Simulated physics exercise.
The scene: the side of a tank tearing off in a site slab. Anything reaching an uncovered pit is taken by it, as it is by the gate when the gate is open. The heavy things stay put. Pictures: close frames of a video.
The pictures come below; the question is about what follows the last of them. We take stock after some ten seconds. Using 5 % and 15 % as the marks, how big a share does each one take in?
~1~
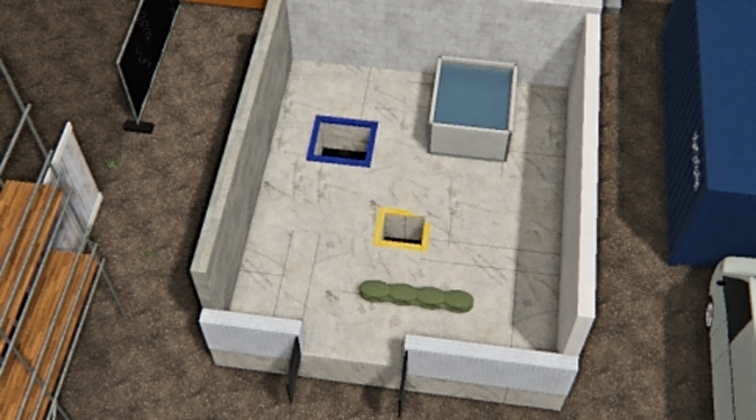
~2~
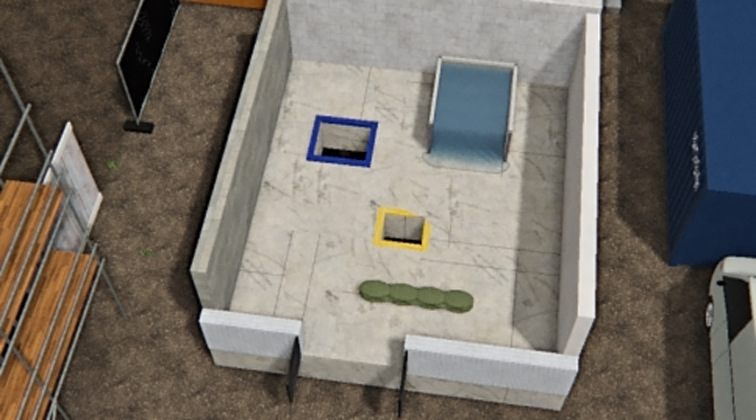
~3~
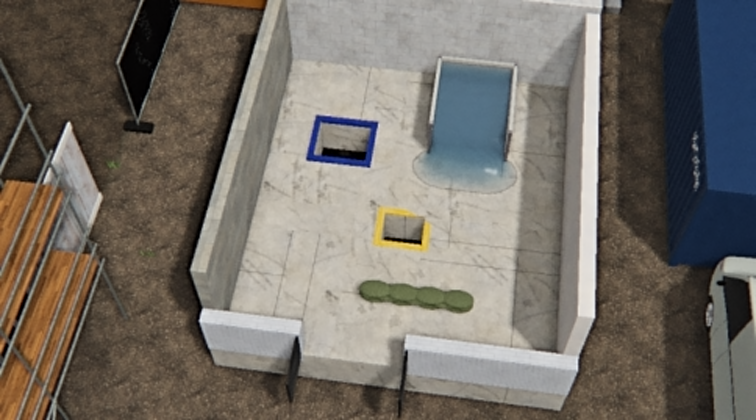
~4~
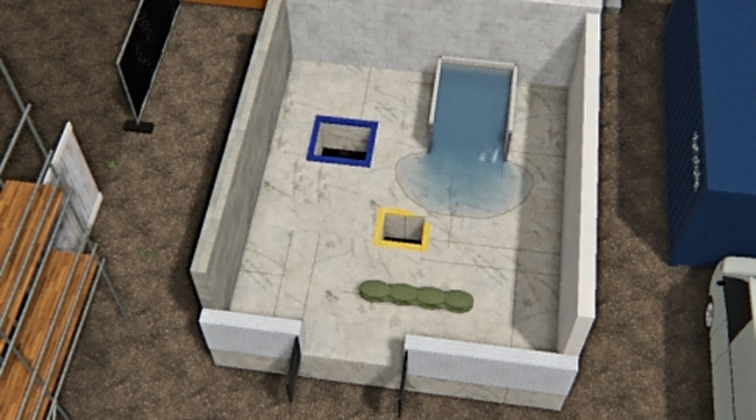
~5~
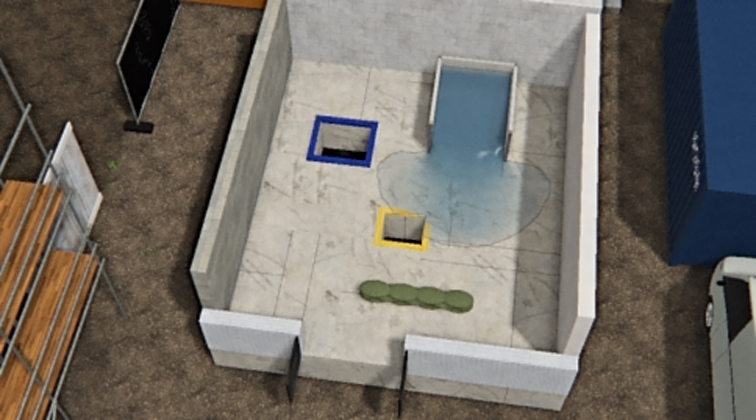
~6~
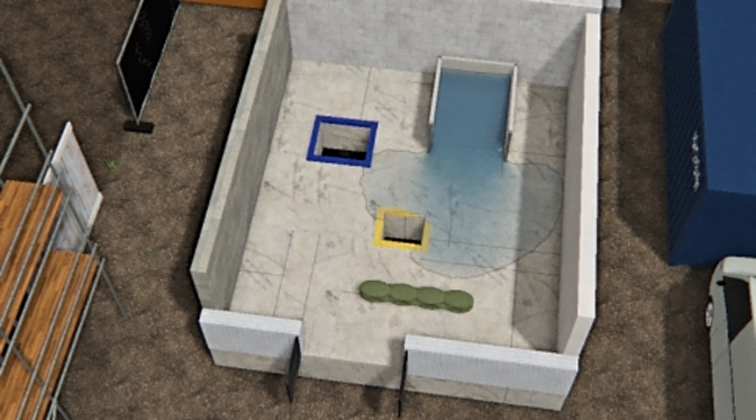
In the end the gate lands in the middle band - five to fifteen per cent. The yellow pit lands in the top band - past fifteen per cent. The blue pit lands in the bottom band - below five per cent.
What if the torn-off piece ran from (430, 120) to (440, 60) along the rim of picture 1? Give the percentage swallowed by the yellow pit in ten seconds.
In percent, yellow takes 4.
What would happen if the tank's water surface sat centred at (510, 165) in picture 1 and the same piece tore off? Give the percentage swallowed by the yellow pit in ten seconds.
Roughly, in per cent: Yellow 10.
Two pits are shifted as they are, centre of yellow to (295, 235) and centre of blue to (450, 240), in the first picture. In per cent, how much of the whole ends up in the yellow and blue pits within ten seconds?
The yellow pit receives 14 per cent and the blue pit 40 per cent.
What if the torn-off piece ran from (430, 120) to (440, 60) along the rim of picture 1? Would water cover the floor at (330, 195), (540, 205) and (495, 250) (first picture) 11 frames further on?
Going point by point: Waterlogged, left unwetted, left unwetted.
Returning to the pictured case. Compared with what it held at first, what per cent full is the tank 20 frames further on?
12 percent or so.
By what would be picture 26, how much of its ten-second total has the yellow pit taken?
65 %.
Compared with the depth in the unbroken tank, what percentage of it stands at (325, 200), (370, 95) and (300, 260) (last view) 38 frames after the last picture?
I'd say close to 2, 0 and 12 percent.
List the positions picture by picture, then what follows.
The first frame shows the water tank at (474, 96) is whole and still.
In the second frame, water pours out at (468, 145) and has run to (425, 155).
In the third frame, the front is at (419, 172), out from the gap at (468, 147).
In the fourth frame, the front is at (416, 198), out from the gap at (468, 148).
In the fifth frame, water pours out at (468, 149) and has run to (450, 242).
In the sixth frame, water pours out at (468, 149) and has run to (440, 270).
A moment on, water covers 40 % of the floor; the gate 0 %, the yellow pit 7 %, the blue pit 0 %.
Next, water covers 45 % of the floor; the gate 0 %, the yellow pit 13 %, the blue pit 0 %.
Then, water covers 55 % of the floor; the gate 0 %, the yellow pit 18 %, the blue pit 0 %.
Later, water covers 70 % of the floor; the gate 4 %, the yellow pit 21 %, the blue pit 0 %.
In the end, water covers 90 % of the floor; the gate 9 %, the yellow pit 27 %, the blue pit 1 %.
